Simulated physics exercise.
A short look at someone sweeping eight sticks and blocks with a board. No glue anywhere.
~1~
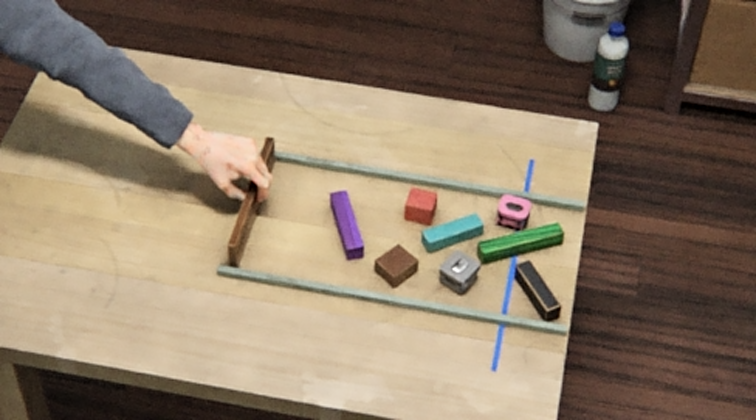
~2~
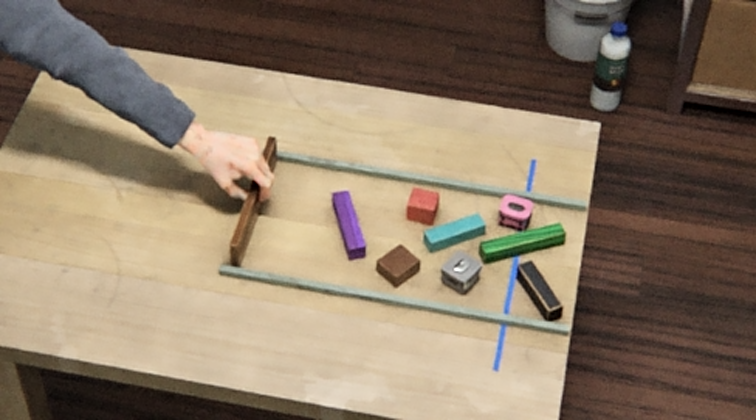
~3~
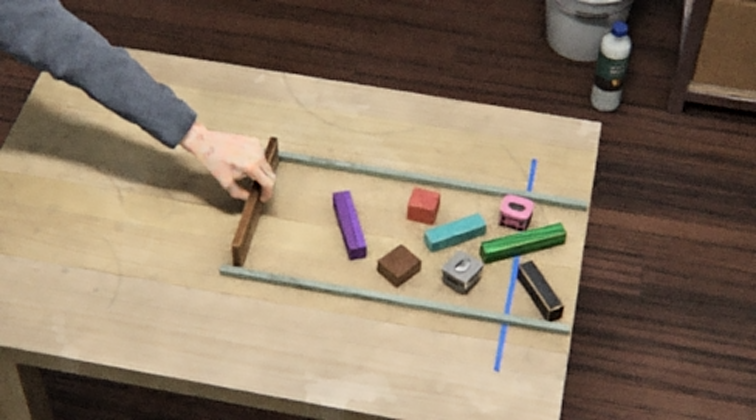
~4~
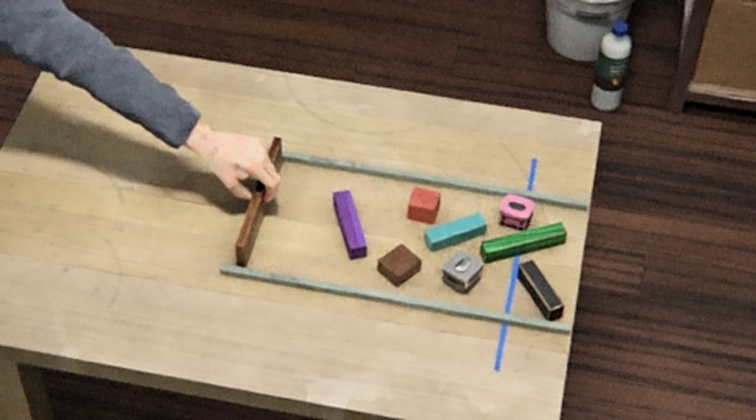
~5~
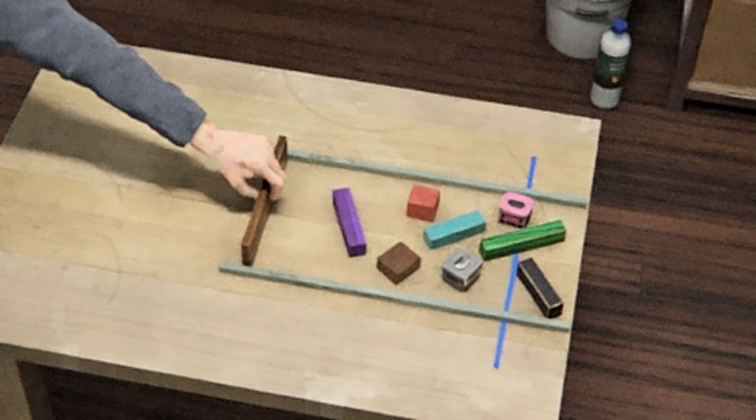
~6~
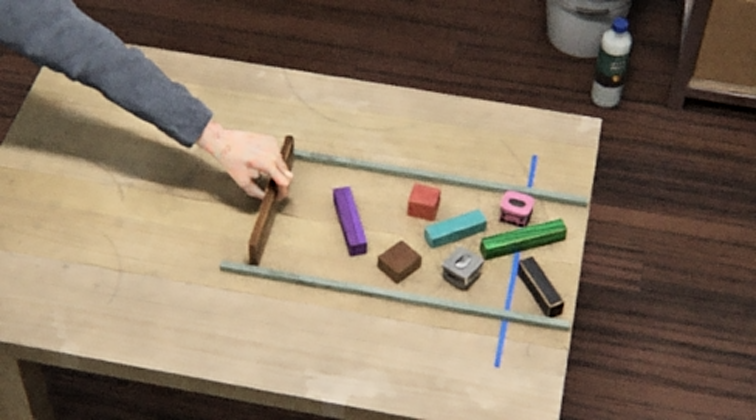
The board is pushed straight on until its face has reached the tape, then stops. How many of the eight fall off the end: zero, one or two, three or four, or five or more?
The number that fall off is one or two.
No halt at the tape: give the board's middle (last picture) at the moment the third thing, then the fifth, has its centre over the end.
First at (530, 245), next at (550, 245).
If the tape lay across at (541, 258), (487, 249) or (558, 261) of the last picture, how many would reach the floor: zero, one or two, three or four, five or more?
For each place: Three to four; zero; five or over.
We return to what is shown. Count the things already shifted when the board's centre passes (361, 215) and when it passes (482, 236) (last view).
1 and 8.
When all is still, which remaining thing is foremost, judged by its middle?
The green stick ends nearest.
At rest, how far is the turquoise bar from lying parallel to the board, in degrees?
Roughly 0° out of line.
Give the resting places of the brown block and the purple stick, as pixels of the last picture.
About (526, 301), and the other about (526, 252).
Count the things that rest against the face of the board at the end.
It touches 3.
Early on, none off yet; black stick at rest near (540, 287); green stick at rest near (524, 239); pink case at rest near (517, 209).
A while later, none off yet; black stick moving near (550, 289); green stick travelled a little near (543, 249); pink case travelled a little near (531, 207).
Finally, the number that fall off is one or two; lost, black stick.
